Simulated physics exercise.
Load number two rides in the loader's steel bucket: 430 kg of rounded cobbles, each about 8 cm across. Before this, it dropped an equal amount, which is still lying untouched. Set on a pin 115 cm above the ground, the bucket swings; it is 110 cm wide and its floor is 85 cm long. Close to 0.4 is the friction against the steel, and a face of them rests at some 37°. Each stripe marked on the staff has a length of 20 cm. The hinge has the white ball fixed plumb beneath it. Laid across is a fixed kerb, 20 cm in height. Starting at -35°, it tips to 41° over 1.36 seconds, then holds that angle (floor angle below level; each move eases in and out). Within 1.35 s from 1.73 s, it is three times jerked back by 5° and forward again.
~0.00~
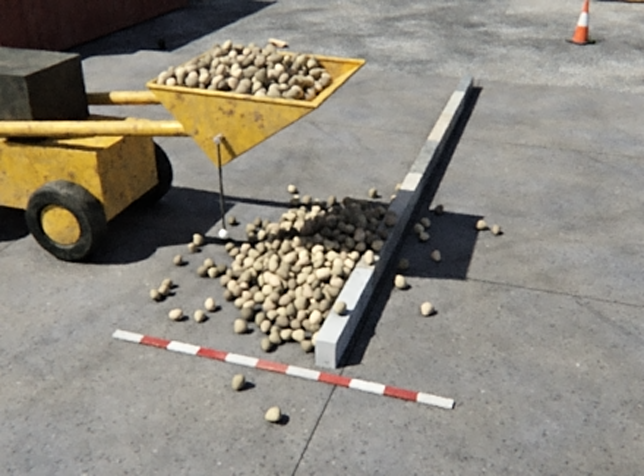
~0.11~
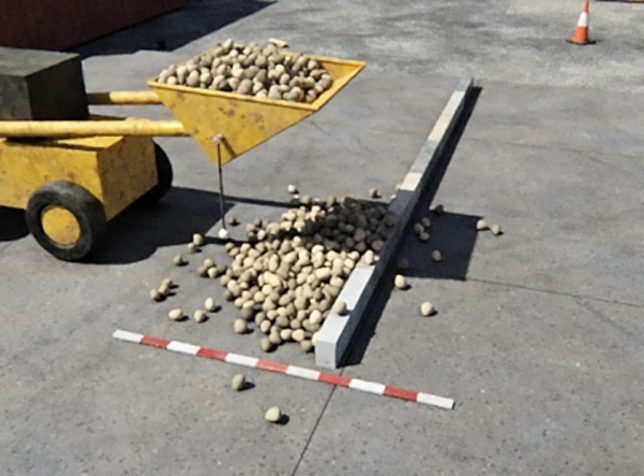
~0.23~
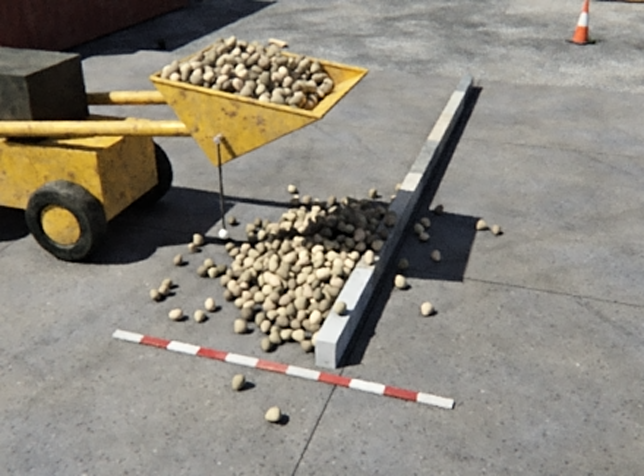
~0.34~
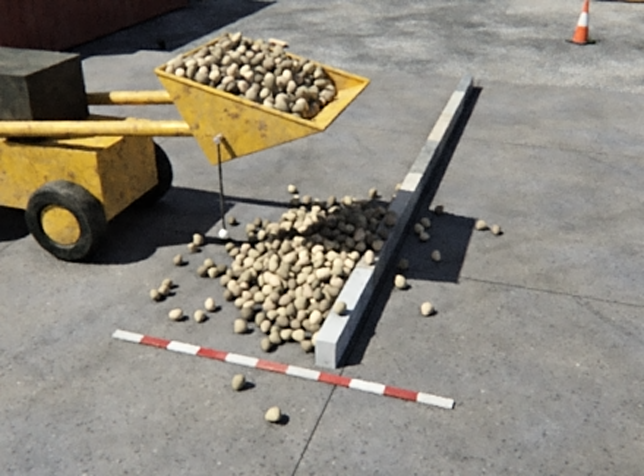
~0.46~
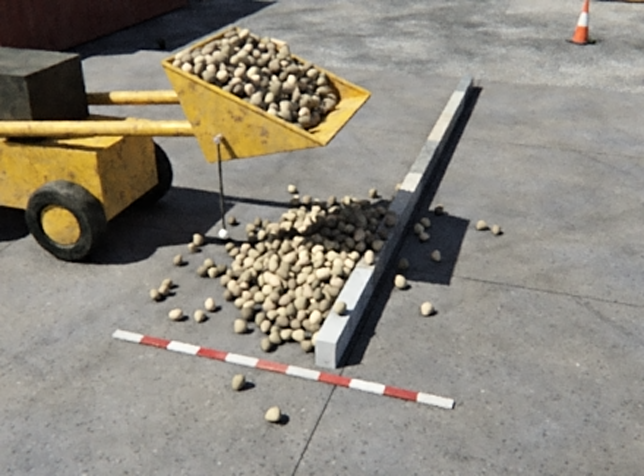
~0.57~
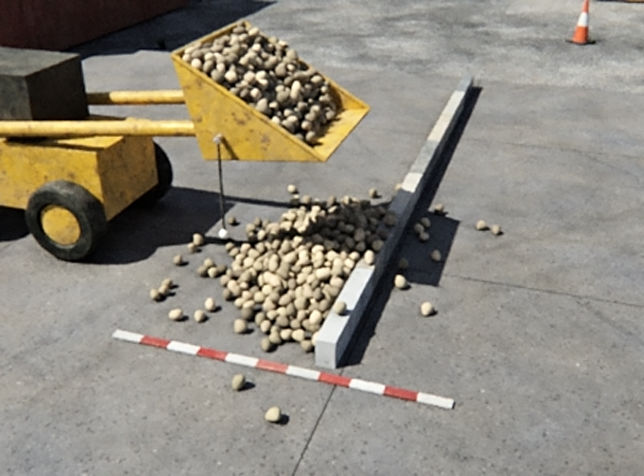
On a sunlit grey paved yard, a yellow wheeled loader holds a raised bucket heaped with pale rounded stones beside a loose pile resting against a long kerb. The bucket slowly tilts forward, its back rising and its lip lowering, while the heaped stones shift with it and the pile below stays still.
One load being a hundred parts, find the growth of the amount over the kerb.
A growth of about 43 parts in a hundred.
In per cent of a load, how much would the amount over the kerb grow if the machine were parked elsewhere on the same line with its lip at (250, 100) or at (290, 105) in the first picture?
First place about 0 %, second about 20 %.
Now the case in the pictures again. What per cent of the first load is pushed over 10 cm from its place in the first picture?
Roughly 5 per cent of them.
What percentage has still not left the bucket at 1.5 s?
About 35 percent.
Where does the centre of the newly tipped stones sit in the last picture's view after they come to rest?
I'd point to about (367, 257).
After 1.0 s the floor is at 29°; in per cent of one load, 98 in the bucket, 101 on this side of the kerb, 2 over the kerb; the foremost stones are at (443, 244).
After 1.5 s the floor is at 41°; in per cent of one load, 35 in the bucket, 158 on this side of the kerb, 7 over the kerb; the foremost stones are at (446, 249).
After 3.5 s the floor is at 41°; in per cent of one load, 0 in the bucket, 156 on this side of the kerb, 44 over the kerb; the foremost stones are at (621, 286).
After 6.1 s the floor is at 41°; in per cent of one load, 0 in the bucket, 156 on this side of the kerb, 44 over the kerb; the foremost stones are at (621, 286). Net gain over the kerb, 43.
